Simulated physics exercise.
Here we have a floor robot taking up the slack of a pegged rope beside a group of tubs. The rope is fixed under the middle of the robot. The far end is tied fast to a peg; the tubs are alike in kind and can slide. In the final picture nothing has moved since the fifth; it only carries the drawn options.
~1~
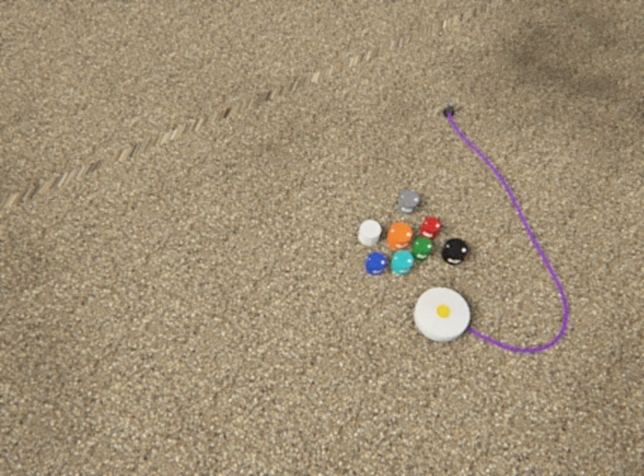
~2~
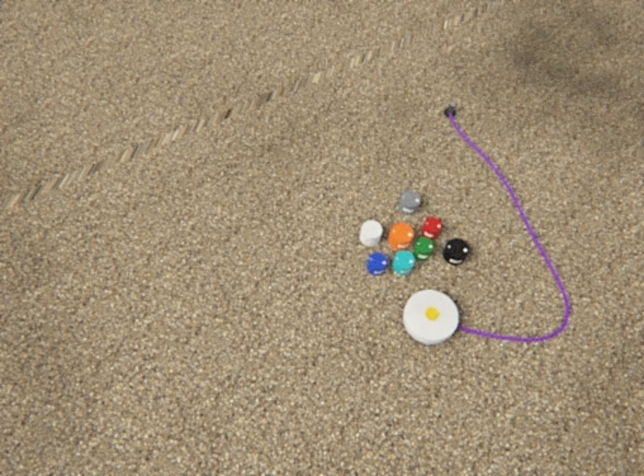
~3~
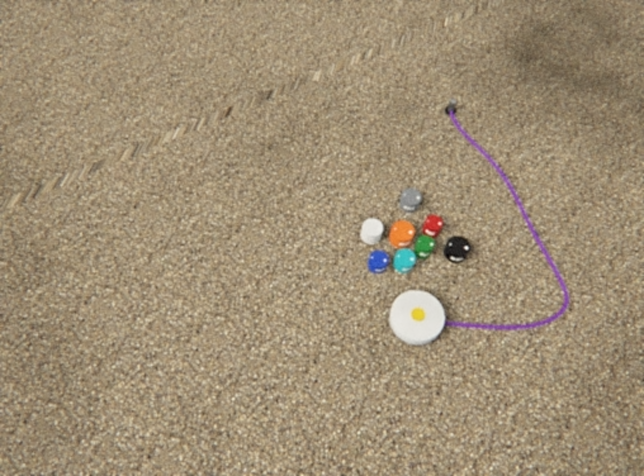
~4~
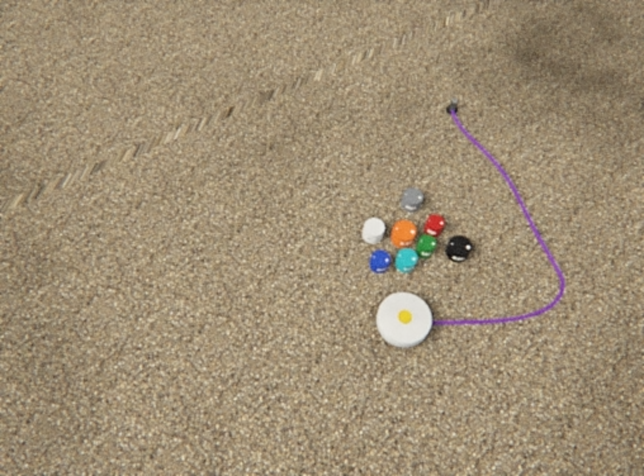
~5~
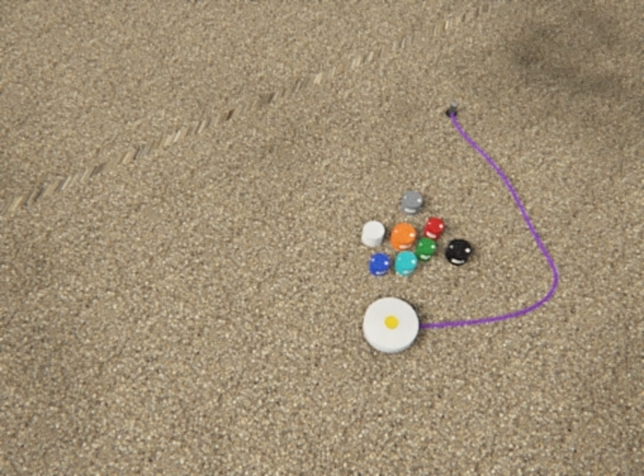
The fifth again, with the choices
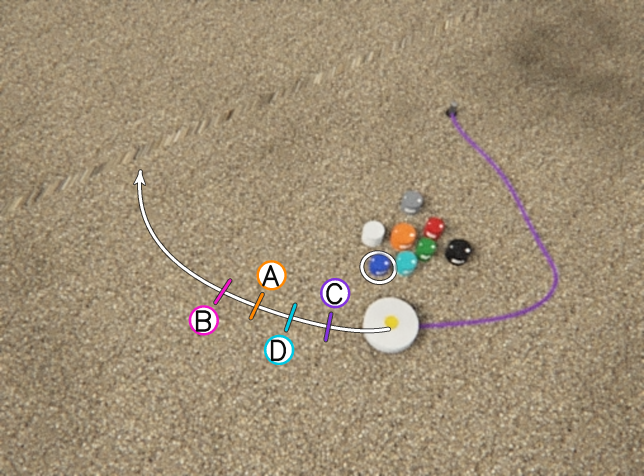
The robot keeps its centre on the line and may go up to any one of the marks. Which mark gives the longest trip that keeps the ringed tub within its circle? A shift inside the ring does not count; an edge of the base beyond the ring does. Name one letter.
Mark B.
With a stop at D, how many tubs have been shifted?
By then, none.
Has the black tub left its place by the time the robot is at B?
Yes.
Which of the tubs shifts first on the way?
Black.
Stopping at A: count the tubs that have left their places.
The count is none.
On the marked copy, A at (257, 306); B at (223, 292); C at (328, 327); D at (291, 317); the ring at (379, 267); the route from (389, 329) via (210, 285) to (140, 172).
Following B. Soon after the start, robot (329, 323); blue tub (379, 265).
Later, robot (268, 307); blue tub (379, 265).
In the end, robot (222, 288); blue tub (379, 265); green tub (422, 251); black tub (436, 240); red tub (429, 223); the blue tub is still in its ring.
As for the rest, A is safe but short; C is safe but short; D is safe but short.
